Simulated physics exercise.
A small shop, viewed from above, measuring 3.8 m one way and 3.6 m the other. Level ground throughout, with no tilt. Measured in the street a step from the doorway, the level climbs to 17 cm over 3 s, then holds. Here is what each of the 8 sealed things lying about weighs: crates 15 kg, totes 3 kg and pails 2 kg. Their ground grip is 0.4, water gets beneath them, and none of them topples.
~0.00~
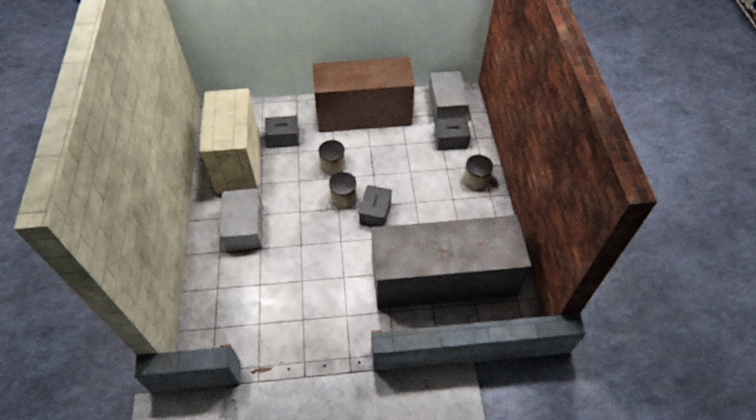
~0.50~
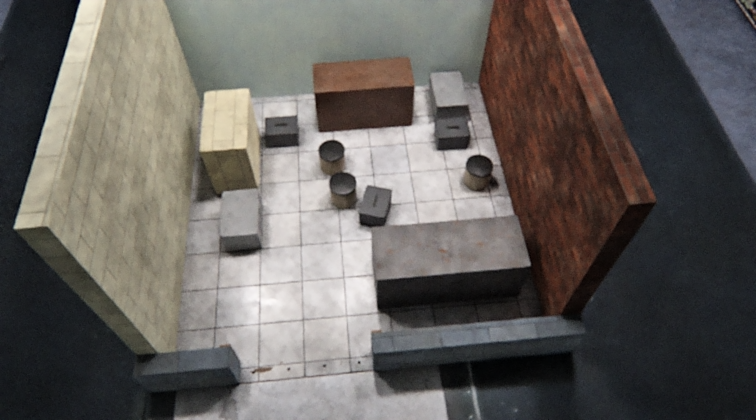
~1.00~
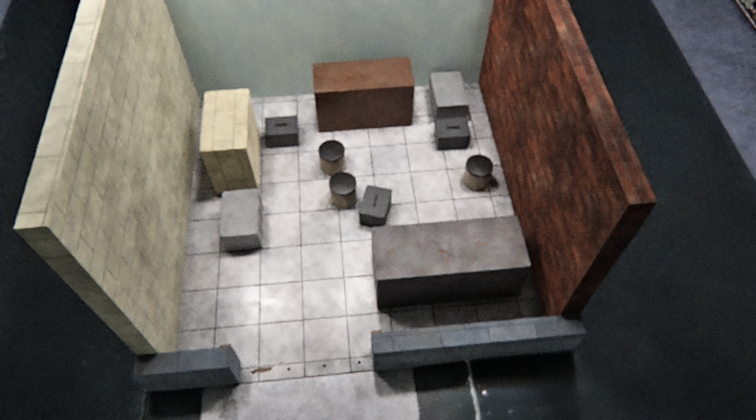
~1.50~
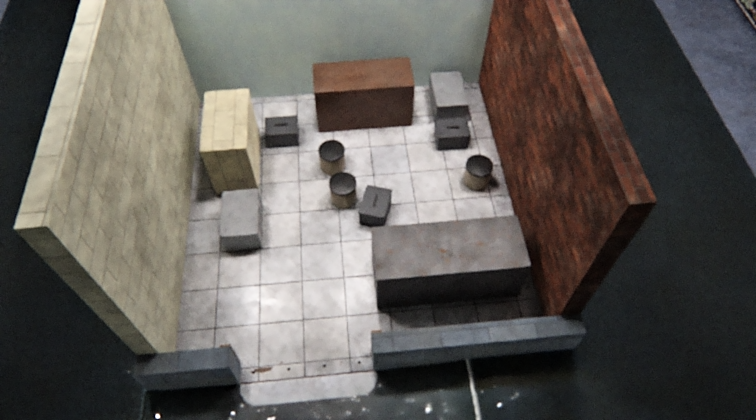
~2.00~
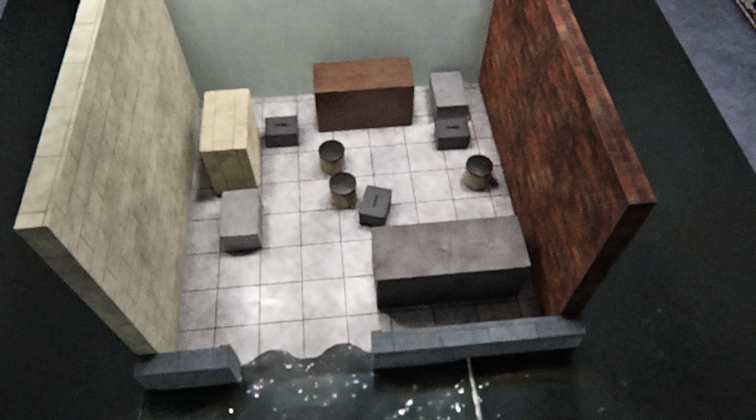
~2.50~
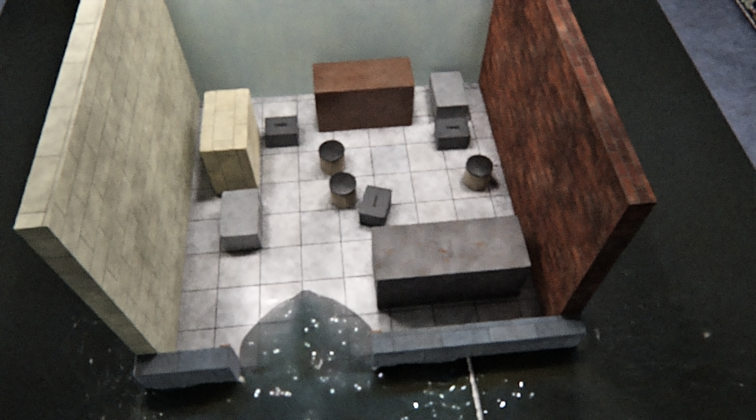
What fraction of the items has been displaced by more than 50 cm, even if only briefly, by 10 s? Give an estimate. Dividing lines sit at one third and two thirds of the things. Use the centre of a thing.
I bet the count comes out high.
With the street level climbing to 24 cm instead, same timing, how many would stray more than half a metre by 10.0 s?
7.
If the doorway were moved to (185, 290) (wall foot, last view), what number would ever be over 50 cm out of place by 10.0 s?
Count: 3.
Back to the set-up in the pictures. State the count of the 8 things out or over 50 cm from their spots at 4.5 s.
Count then: 2.
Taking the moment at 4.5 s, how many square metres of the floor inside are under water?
I'd estimate close to 6.0 m2.
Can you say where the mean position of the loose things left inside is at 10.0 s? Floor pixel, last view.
Averaged position, last view: Near pixel (396, 191).
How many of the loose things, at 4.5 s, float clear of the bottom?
0.
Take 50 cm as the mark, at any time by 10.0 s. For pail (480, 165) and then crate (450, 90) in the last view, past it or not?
Taking them in order, the first is above the mark and the second is below the mark.
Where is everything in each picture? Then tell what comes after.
In the first picture, a crate at (240, 212) rests on the ground; a tote at (453, 128) rests on the ground; water covers 0.0 m2; 0 of 8 have shifted.
In the second picture, a crate at (240, 212), on the bottom; a tote at (453, 128), on the bottom; water covers 0.0 m2; 0 of 8 have shifted.
In the third picture, a crate at (240, 212) rests on the ground; a tote at (453, 128) rests on the ground; water covers 0.0 m2; 0 of 8 have shifted.
In the fourth picture, a crate at (240, 212), on the bottom; a tote at (453, 128) rests on the ground; 0.0 m2 under water; 0 of 8 have shifted.
In the fifth picture, a crate at (240, 212), on the bottom; a tote at (453, 128), on the bottom; 0.0 m2 under water; 0 of 8 have shifted.
In the sixth picture, a crate at (240, 212), on the bottom; a tote at (453, 128) rests on the ground; 0.7 m2 under water; 0 of 8 have shifted.
After 3.5 s 0 of 8 are over 50 cm from their spots; 0 afloat.
After 4.5 s 2 of 8 are over 50 cm from their spots; 0 afloat.
After 7.0 s 4 of 8 are over 50 cm from their spots; 4 afloat.
After 10.0 s 7 of 8 are over 50 cm from their spots, and 7 have been at some point; 8 afloat.
